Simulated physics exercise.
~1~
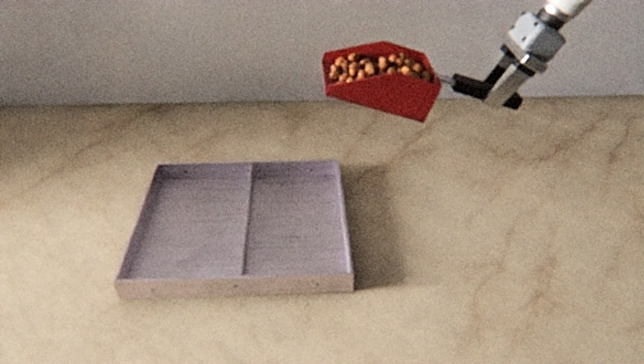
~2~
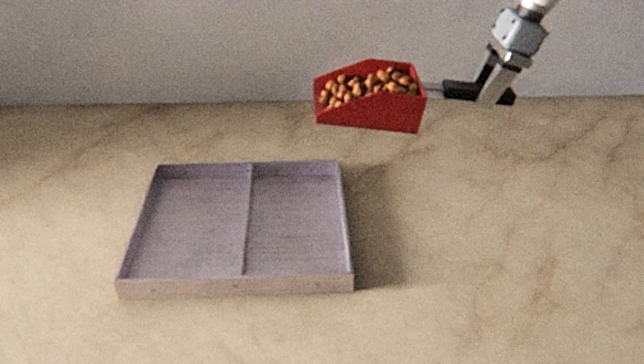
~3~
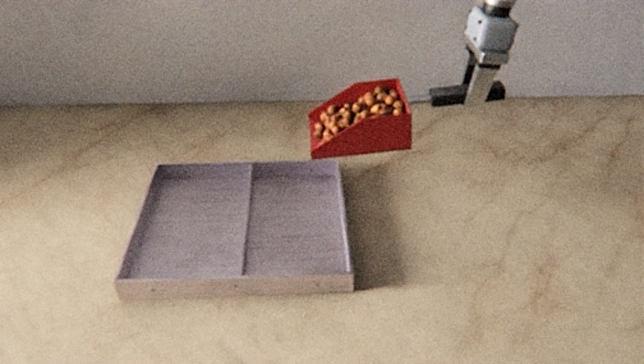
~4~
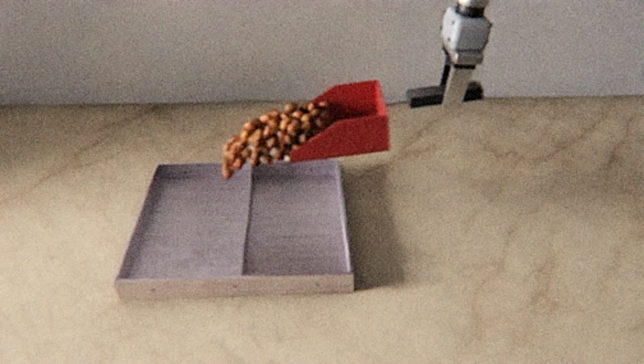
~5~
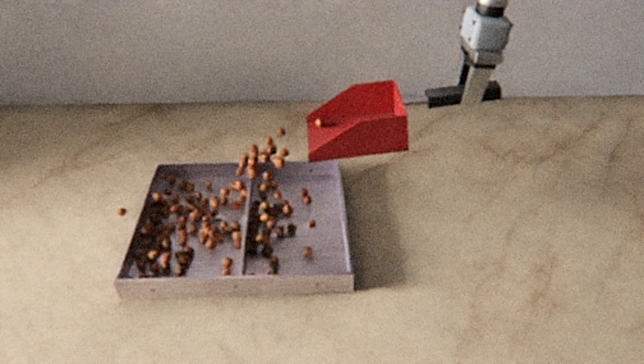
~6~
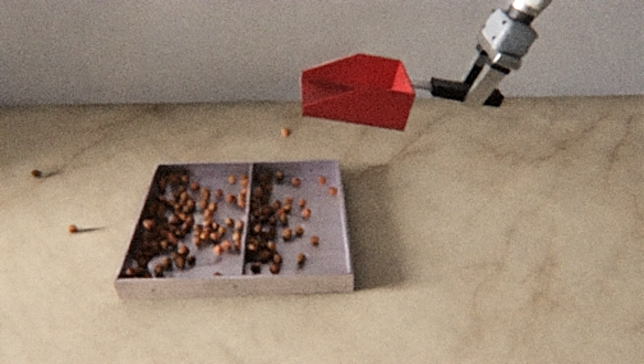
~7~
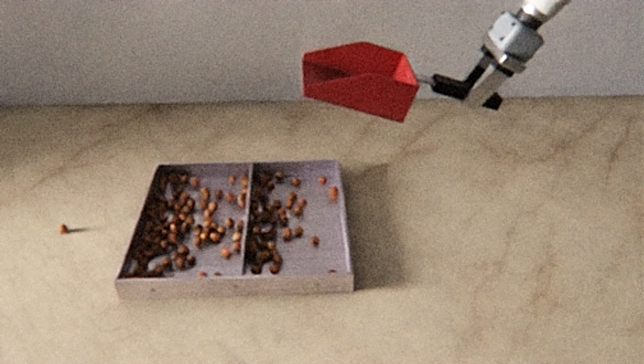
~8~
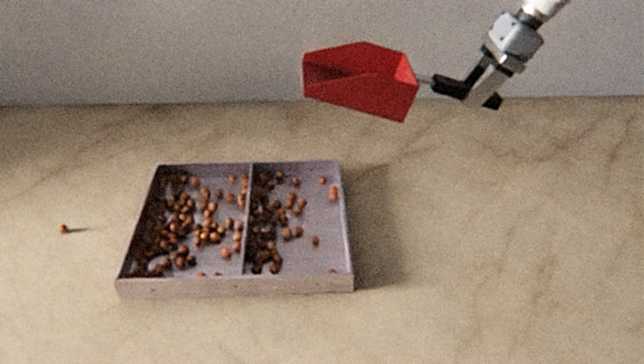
Red scoop on a robot arm tipping hazelnuts into a divided tray, most landing left of the divider, one lying outside.
